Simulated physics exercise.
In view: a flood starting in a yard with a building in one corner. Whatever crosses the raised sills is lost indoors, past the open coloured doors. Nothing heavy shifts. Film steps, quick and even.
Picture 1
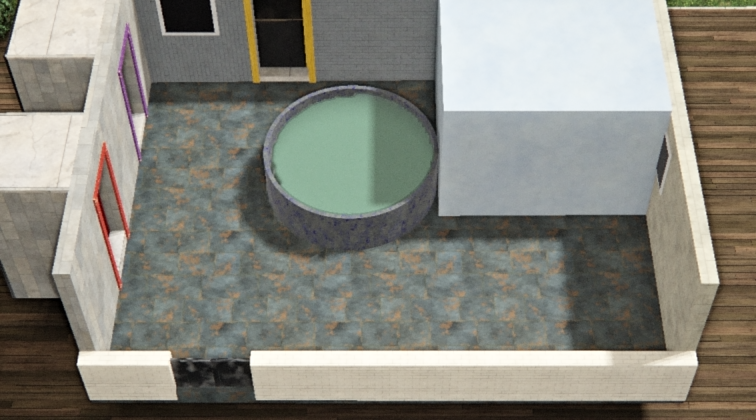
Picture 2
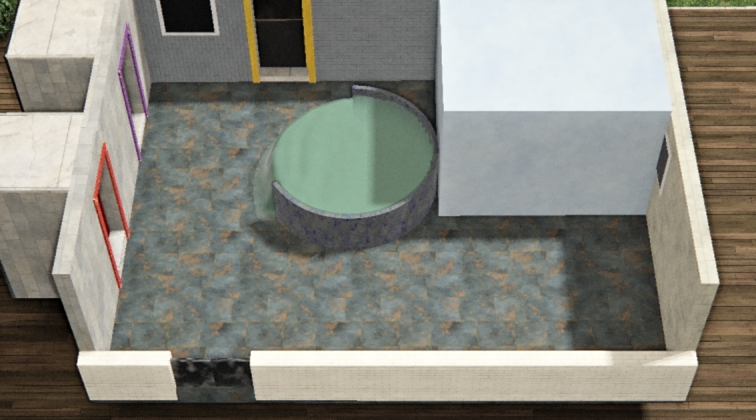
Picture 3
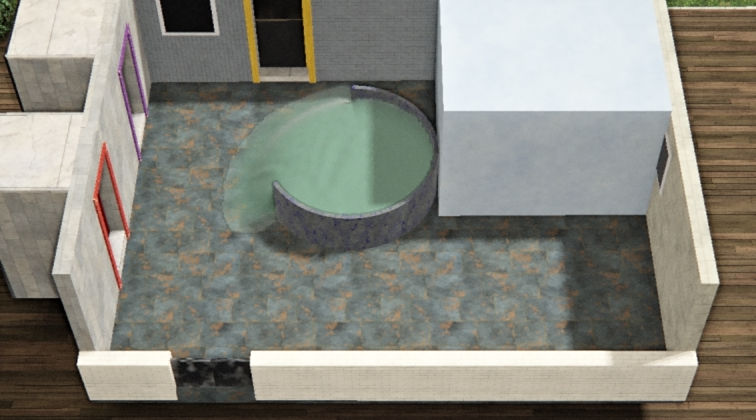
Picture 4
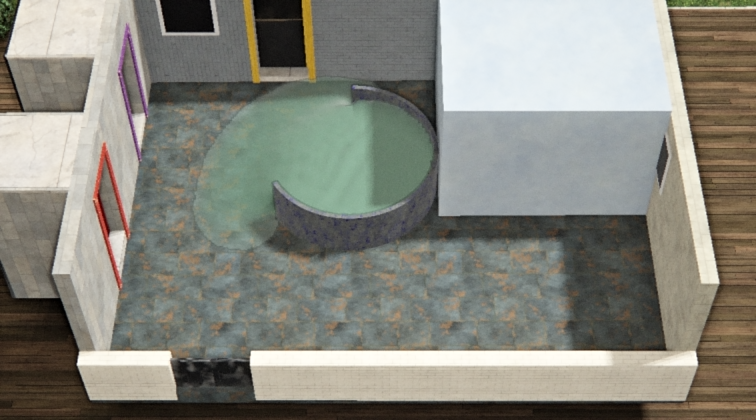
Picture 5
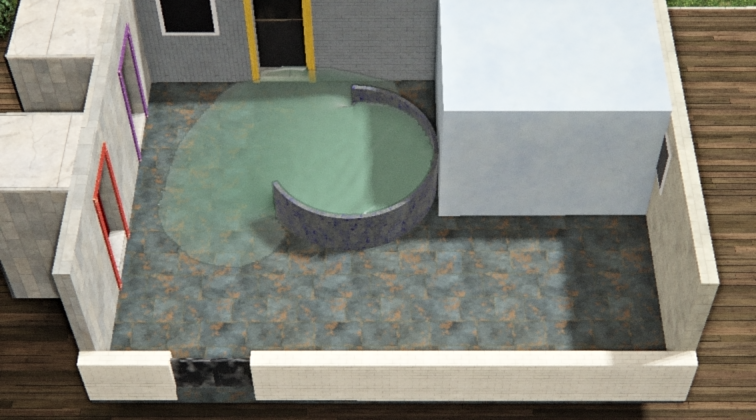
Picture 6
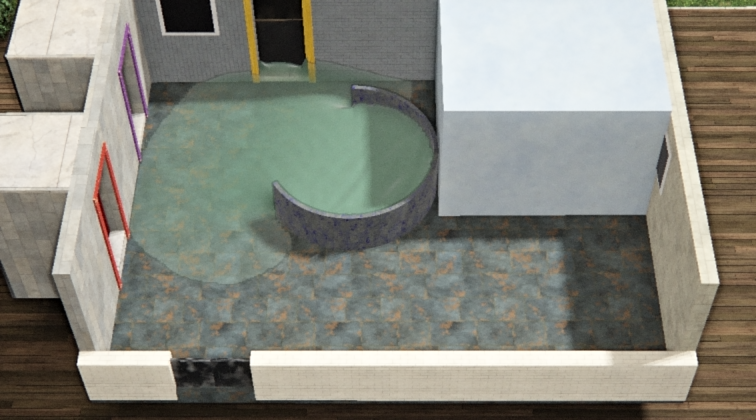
Green water pours from the round pool's open left side and spreads across the tiled yard.
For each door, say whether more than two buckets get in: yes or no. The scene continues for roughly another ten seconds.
Purple door: Yes; yellow door: Yes; red door: No.
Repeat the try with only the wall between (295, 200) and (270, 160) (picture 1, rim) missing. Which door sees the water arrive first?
The red door, I'd guess.
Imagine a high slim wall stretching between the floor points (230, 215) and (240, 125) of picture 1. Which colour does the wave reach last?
That's the purple-painted one.
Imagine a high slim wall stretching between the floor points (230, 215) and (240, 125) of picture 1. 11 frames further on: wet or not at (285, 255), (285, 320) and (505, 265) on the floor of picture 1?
Listed order: Swamped, swamped, spared.
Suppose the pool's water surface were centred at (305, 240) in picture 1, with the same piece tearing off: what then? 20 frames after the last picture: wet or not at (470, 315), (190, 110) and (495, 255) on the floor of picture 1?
Bone-dry, soaked, bone-dry.
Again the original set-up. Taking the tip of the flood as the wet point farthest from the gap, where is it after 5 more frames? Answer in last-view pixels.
Estimated pixel: (113, 338).
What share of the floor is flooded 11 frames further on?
Roughly 40 percent, I reckon.
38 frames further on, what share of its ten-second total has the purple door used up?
It would be roughly 100 percent of the ten-second total.
A moment on, water covers 35 % of the floor; the purple door over two buckets in, the yellow door far over two buckets in, the red door wet at the sill, nothing in.
Next, water covers 40 % of the floor; the purple door far over two buckets in, the yellow door far over two buckets in, the red door wet at the sill, nothing in.
Then, water covers 50 % of the floor; the purple door far over two buckets in, the yellow door far over two buckets in, the red door wet at the sill, nothing in.
Later, water covers 75 % of the floor; the purple door far over two buckets in, the yellow door far over two buckets in, the red door wet at the sill, nothing in.
In the end, water covers 100 % of the floor; the purple door far over two buckets in, the yellow door far over two buckets in, the red door wet at the sill, nothing in.
